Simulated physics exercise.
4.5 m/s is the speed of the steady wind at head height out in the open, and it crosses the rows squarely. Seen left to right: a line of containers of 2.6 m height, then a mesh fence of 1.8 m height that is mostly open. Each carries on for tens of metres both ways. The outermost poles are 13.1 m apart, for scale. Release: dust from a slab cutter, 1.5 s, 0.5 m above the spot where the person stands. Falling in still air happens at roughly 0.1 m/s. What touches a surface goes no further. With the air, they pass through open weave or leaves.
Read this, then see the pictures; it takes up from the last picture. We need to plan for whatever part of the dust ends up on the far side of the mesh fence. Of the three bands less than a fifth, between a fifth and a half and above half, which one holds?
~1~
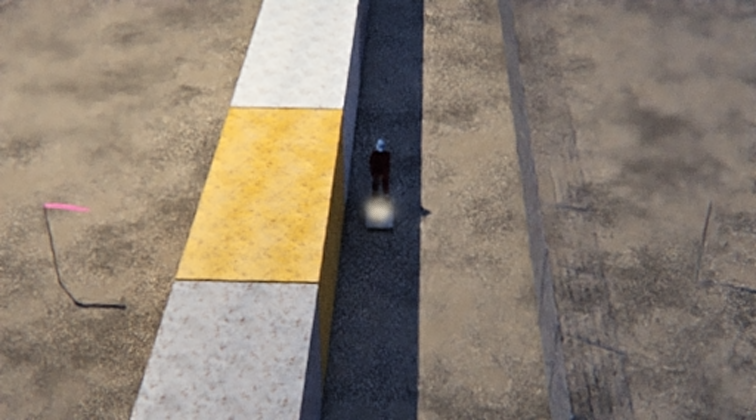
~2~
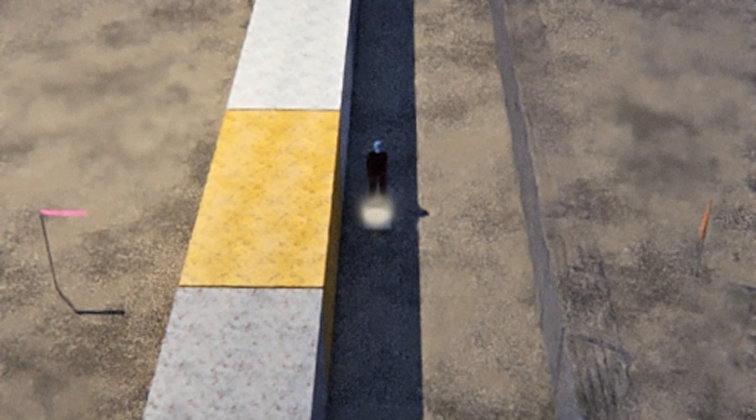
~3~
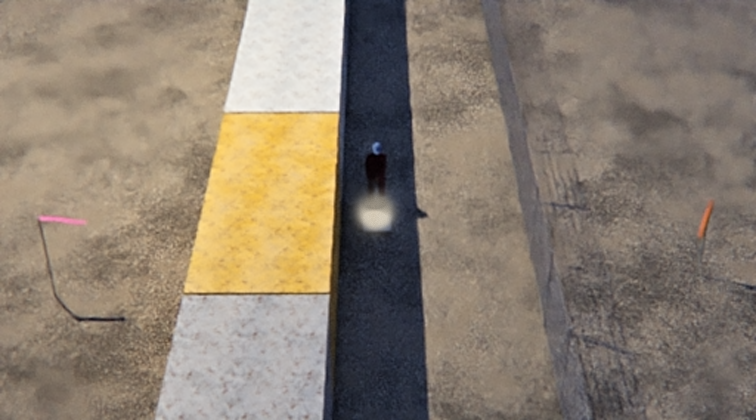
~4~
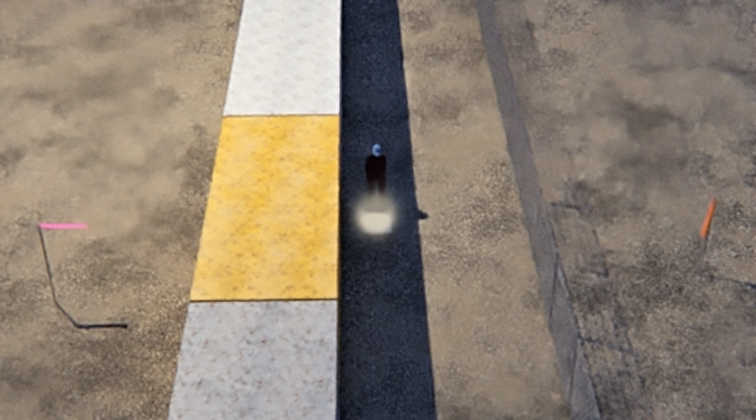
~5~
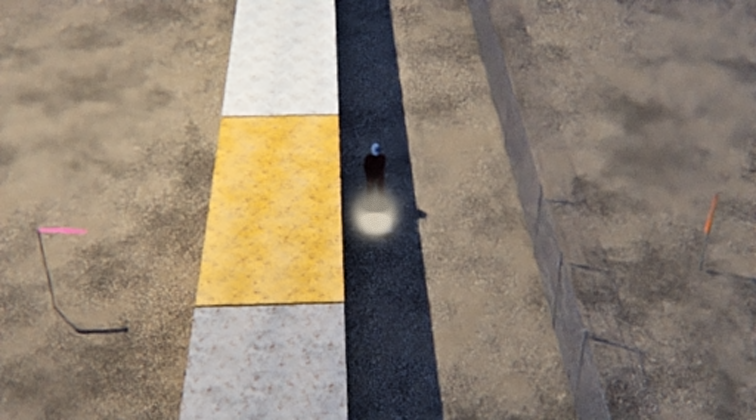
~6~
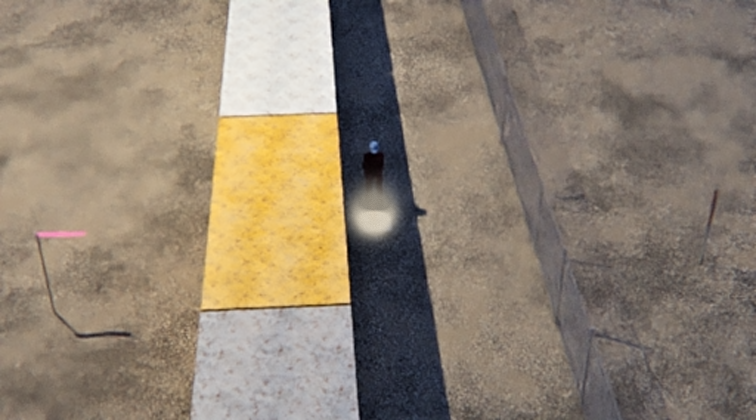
The band that holds is between a fifth and a half.
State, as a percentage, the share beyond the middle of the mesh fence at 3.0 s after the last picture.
Roughly 0 in a hundred by then.
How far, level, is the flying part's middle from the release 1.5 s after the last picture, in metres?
0.0 metres.
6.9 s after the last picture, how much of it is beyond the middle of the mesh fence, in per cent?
Share past the middle - close to 10 in a hundred.
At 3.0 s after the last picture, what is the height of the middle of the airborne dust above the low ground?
Middle height: Approx. 0.6 m.
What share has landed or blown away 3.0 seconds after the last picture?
I reckon it's close to 15 percent.
Then, 1.5 s after the last picture, 0 % is beyond the mesh fence; 2 % has touched down or left; the middle of what still flies is 0.5 m above the low ground, near (367, 212).
Then, 3.0 s after the last picture, 0 % is beyond the mesh fence; 15 % has touched down or left; the middle of what still flies is 0.7 m above the low ground, near (362, 207).
Then, 6.9 s after the last picture, 9 % is beyond the mesh fence; 48 % has touched down or left; the middle of what still flies is 1.6 m above the low ground, near (369, 168).
Then, 19.0 s after the last picture, 29 % is beyond the mesh fence; 80 % has touched down or left.
Then, 44.0 s after the last picture, 31 % is beyond the mesh fence; 99 % has touched down or left.
